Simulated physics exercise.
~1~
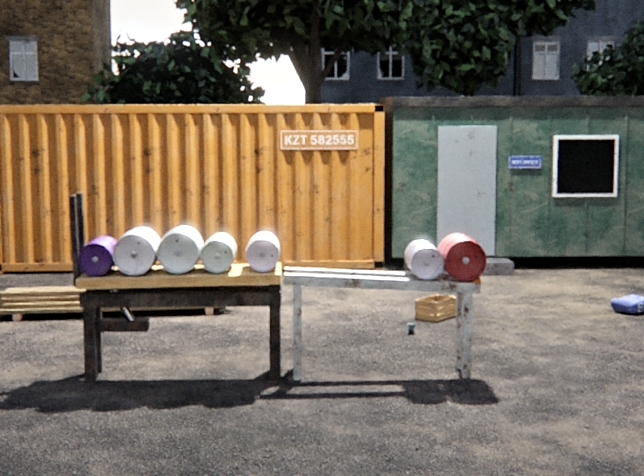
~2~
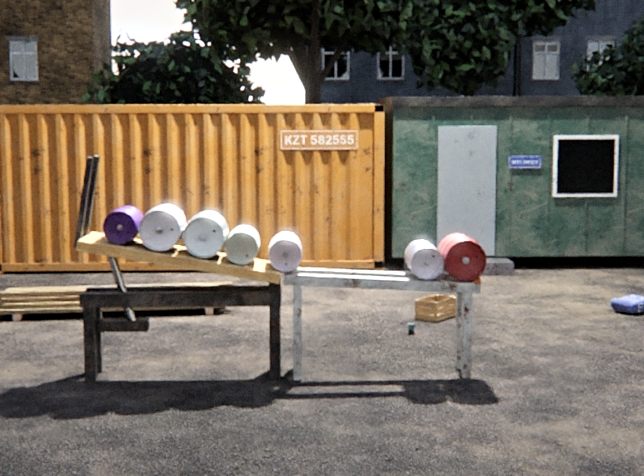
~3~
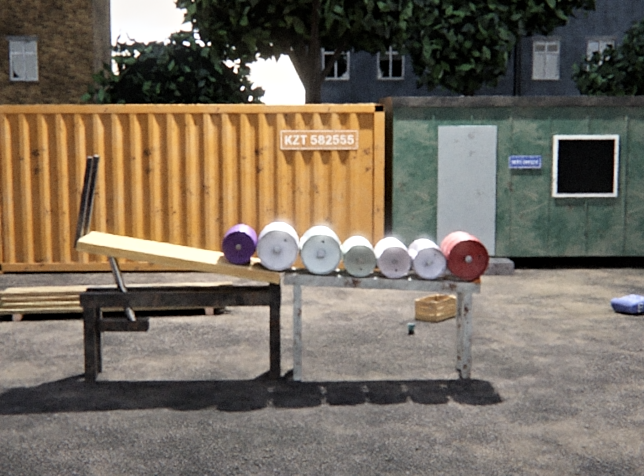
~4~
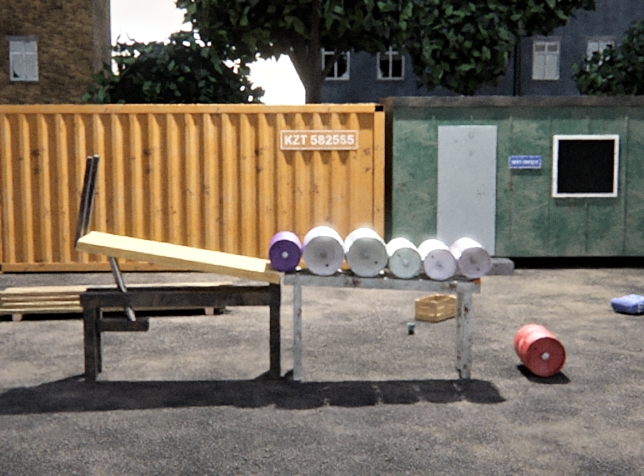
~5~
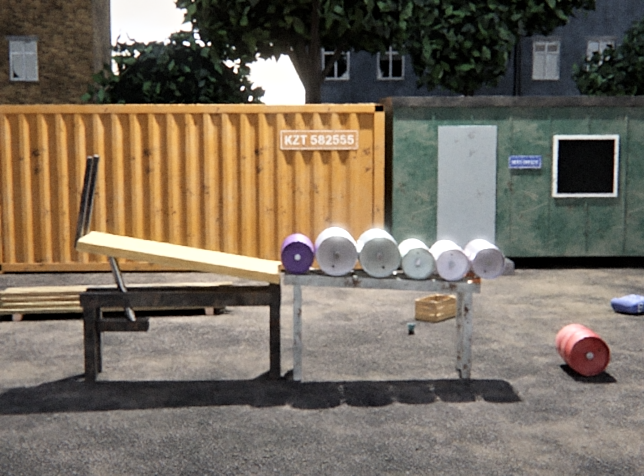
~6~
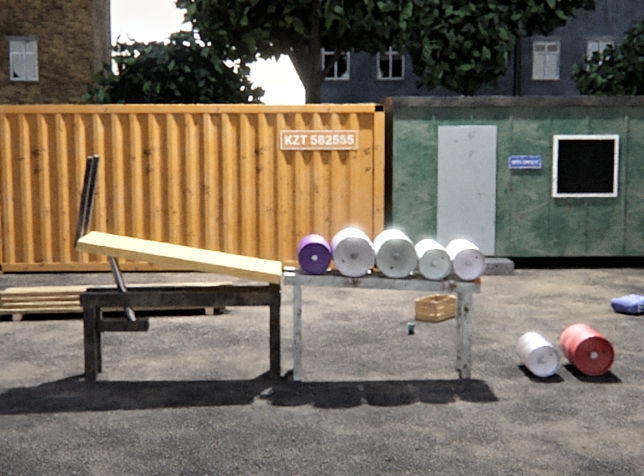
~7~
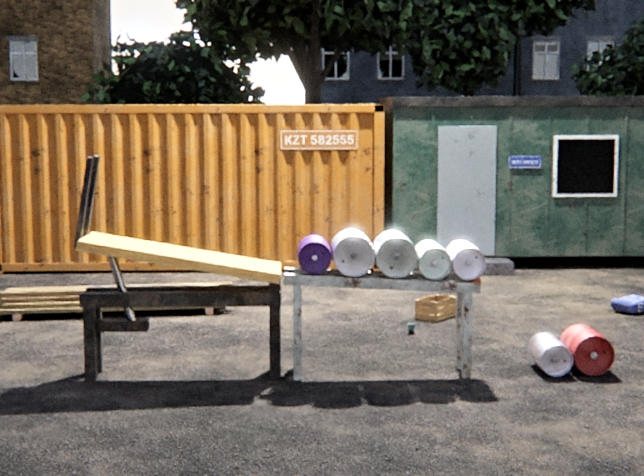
A tilting plank rolls kegs rightward, and a red and a white one drop off.
